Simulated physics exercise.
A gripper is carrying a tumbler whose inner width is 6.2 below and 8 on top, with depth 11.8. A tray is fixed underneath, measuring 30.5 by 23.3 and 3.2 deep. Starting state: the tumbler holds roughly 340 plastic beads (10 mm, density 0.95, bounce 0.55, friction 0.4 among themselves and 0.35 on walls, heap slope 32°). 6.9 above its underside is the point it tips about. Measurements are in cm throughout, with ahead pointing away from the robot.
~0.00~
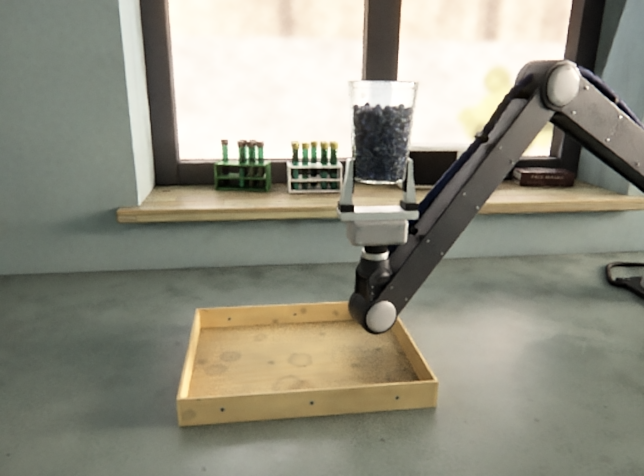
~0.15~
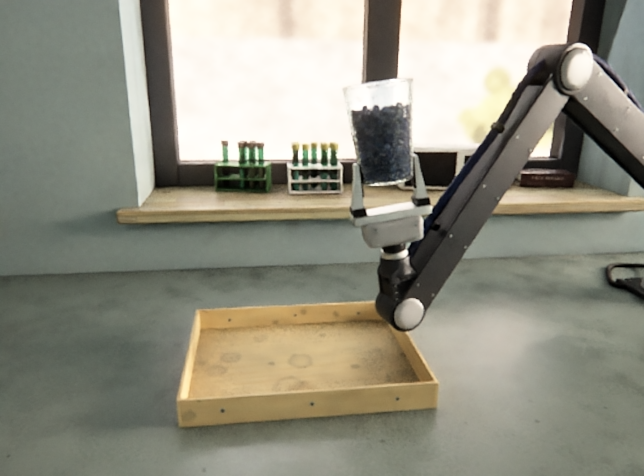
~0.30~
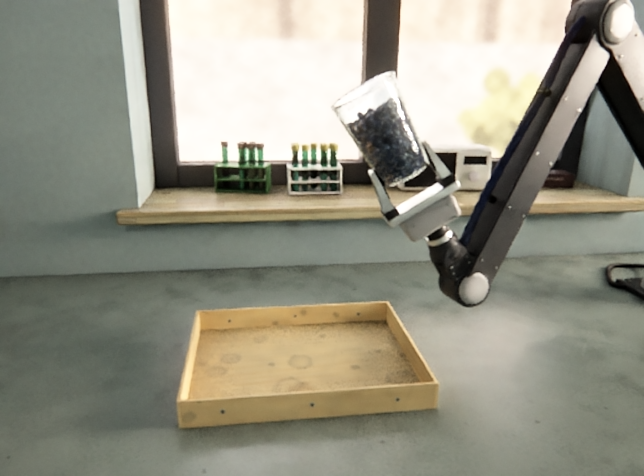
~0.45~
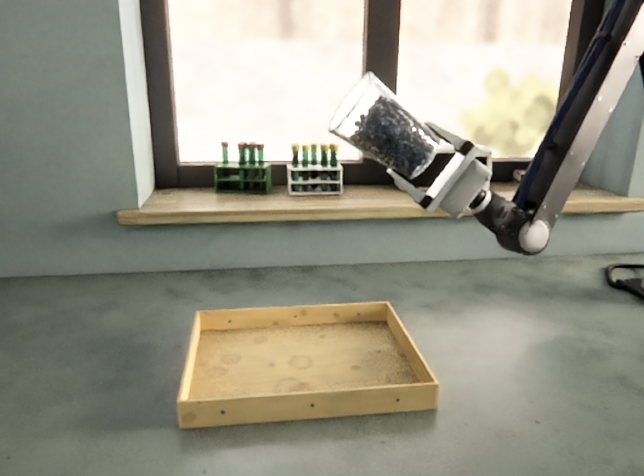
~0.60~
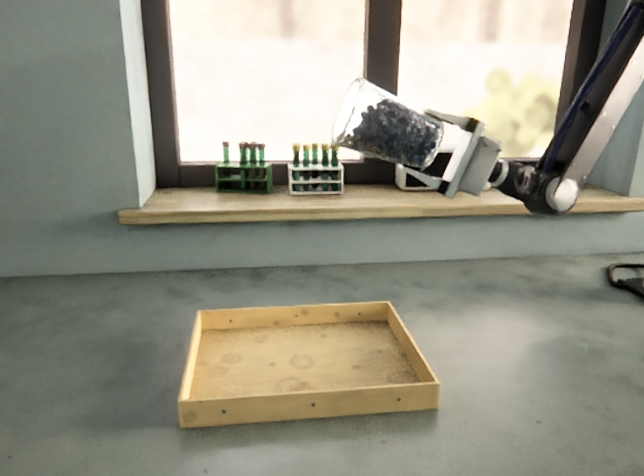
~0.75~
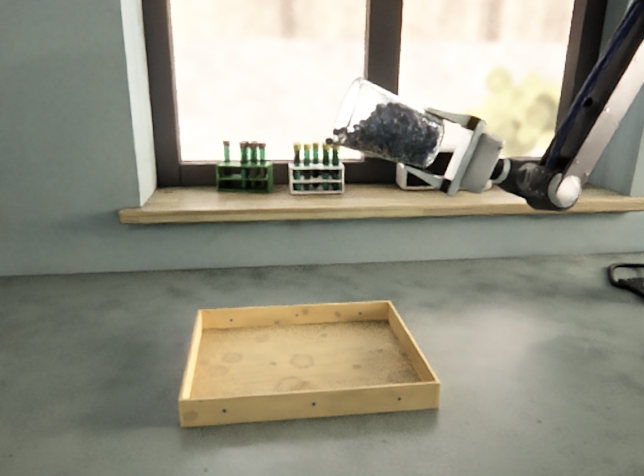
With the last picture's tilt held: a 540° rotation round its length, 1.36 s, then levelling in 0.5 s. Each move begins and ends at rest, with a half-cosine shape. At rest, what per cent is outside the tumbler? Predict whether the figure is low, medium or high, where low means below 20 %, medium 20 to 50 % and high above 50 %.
Low.
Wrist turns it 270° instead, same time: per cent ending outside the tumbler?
Around 10 %.
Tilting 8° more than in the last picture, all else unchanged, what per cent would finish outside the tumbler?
30 per cent or so.
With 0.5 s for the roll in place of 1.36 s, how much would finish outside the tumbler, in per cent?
That would give near 5 in a hundred.
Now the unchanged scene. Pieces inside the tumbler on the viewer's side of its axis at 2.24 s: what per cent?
About 55 %.
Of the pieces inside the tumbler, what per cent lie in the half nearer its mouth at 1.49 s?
I'd say about 40 %, give or take.
After 1.49 s, tipped 70°, highest piece 36 above the table; 325 in the tumbler, 6 in the tray, 9 in flight or on a rim.
After 2.24 s, tipped 59°, highest piece 35 above the table; 297 in the tumbler, 36 in the tray, 7 in flight or on a rim.
After 2.81 s, upright, highest piece 37 above the table; 296 in the tumbler, 44 in the tray.
After 3.51 s, upright, highest piece 37 above the table; 296 in the tumbler, 44 in the tray.
In the end, 296 in the tumbler, 44 in the tray. That is 13 % outside the tumbler.
